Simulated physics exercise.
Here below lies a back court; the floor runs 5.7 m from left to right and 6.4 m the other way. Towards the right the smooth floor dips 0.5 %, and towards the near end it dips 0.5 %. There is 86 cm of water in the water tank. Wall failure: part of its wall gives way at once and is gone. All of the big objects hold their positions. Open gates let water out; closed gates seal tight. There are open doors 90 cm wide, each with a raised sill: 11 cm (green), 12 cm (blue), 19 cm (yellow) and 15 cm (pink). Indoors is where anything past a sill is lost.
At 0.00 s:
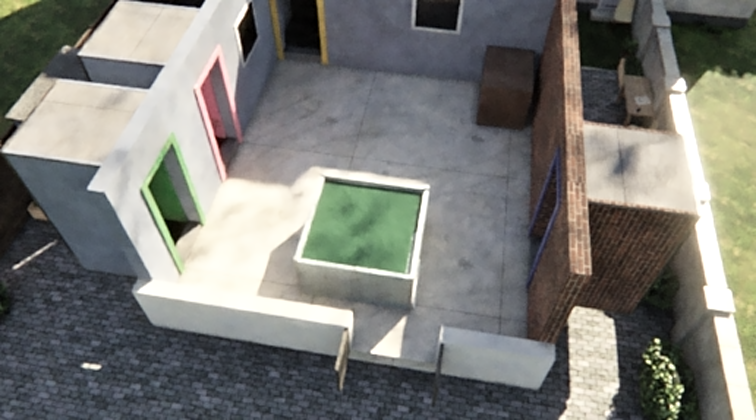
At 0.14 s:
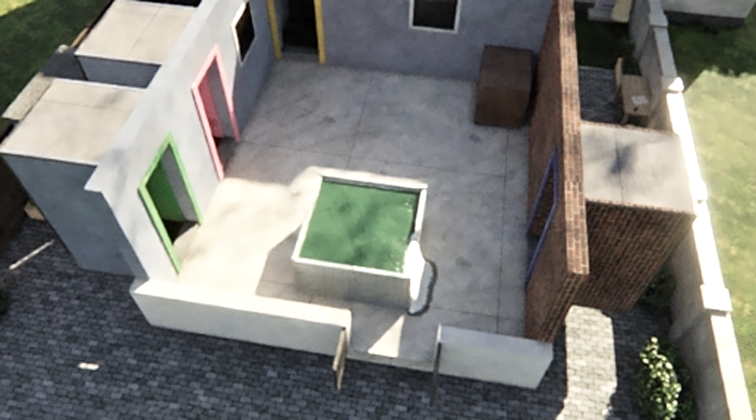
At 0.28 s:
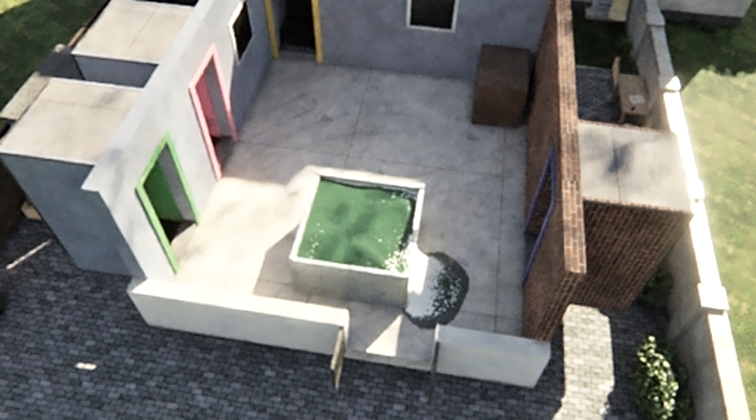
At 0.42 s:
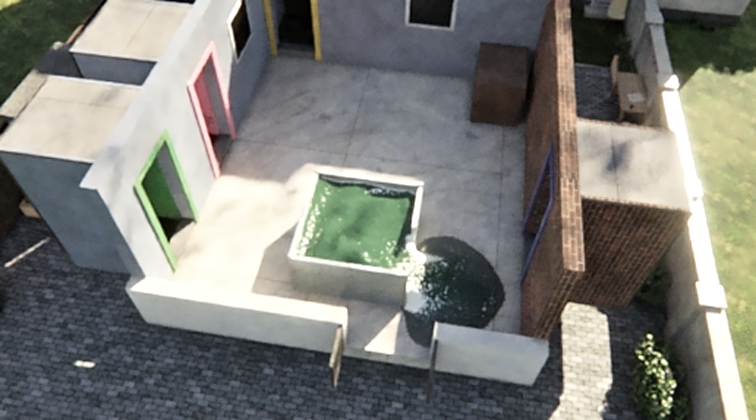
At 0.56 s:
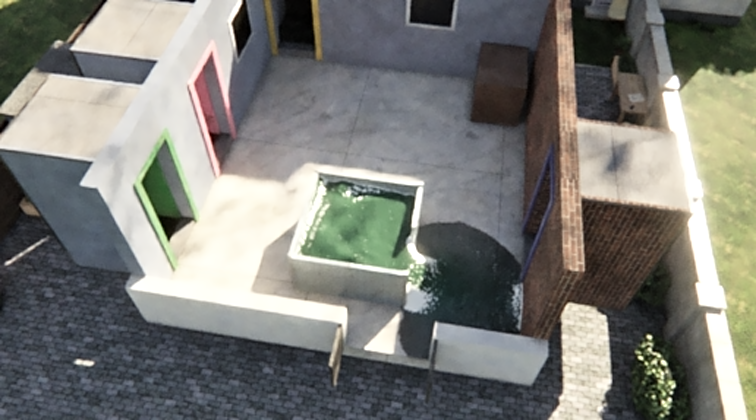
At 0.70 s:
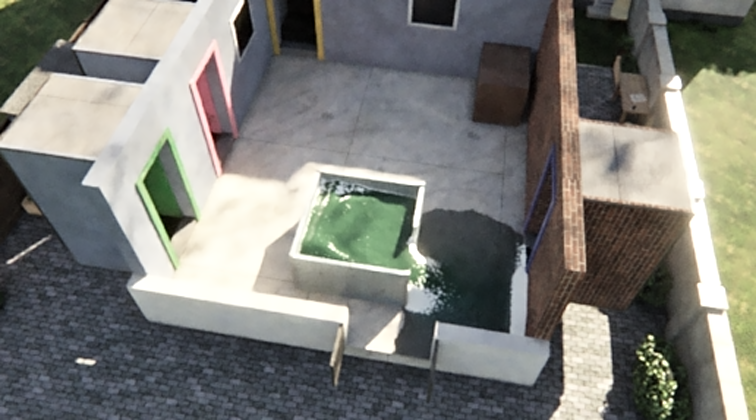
A walled back court with a pale floor is seen from high above by a camera that stays almost still. A white-walled tank of green water stands near the centre, with green and pink doorways on the left, a yellow one at the back, and a brown box beside a brick wall on the right. Water pours from the tank's right side near the front, spreading in a dark, rippling pool towards the brick wall and low front wall, while the tank's surface churns and drops slightly.
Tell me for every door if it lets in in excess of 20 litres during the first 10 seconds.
In the first 10 seconds the green door does not let in over 20 litres; the blue door lets in over 20 litres; the yellow door does not let in over 20 litres; the pink door does not let in over 20 litres.
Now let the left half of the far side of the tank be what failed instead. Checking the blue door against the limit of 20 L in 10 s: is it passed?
Well, at blue it would be too little.
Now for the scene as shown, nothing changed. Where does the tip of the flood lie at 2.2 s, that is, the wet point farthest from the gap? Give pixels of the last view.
Location: Approx. (523, 110) in the last view.
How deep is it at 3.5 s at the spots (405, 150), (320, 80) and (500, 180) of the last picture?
Roughly 2, 0, 8 cm.
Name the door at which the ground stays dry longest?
Pink.
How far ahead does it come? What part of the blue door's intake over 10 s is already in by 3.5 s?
About 80%.
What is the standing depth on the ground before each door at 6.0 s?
Door by door in cm, green shows 4, blue shows 14, yellow shows 7, pink shows 0.
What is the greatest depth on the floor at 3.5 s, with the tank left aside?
Around 32 centimetres deep.
After 1.4 s water covers 15 % of the floor and is deepest (60 cm) near (514, 348); green door not reached, blue door 30 cm at the sill, 48 L in, yellow door not reached, pink door not reached.
After 2.2 s water covers 20 % of the floor and is deepest (39 cm) near (470, 309); green door not reached, blue door 27 cm at the sill, 132 L in, yellow door not reached, pink door not reached.
After 3.5 s water covers 45 % of the floor and is deepest (32 cm) near (514, 358); green door not reached, blue door 23 cm at the sill, 212 L in, yellow door not reached, pink door not reached.
After 6.0 s water covers 75 % of the floor and is deepest (20 cm) near (523, 93); green door 4 cm at the sill, 0 L in, blue door 14 cm at the sill, 259 L in, yellow door 7 cm at the sill, 0 L in, pink door not reached.
After 10.0 s water covers 95 % of the floor and is deepest (10 cm) near (502, 356); green door 8 cm at the sill, 0 L in, blue door 8 cm at the sill, 263 L in, yellow door 8 cm at the sill, 0 L in, pink door 6 cm at the sill, 0 L in.
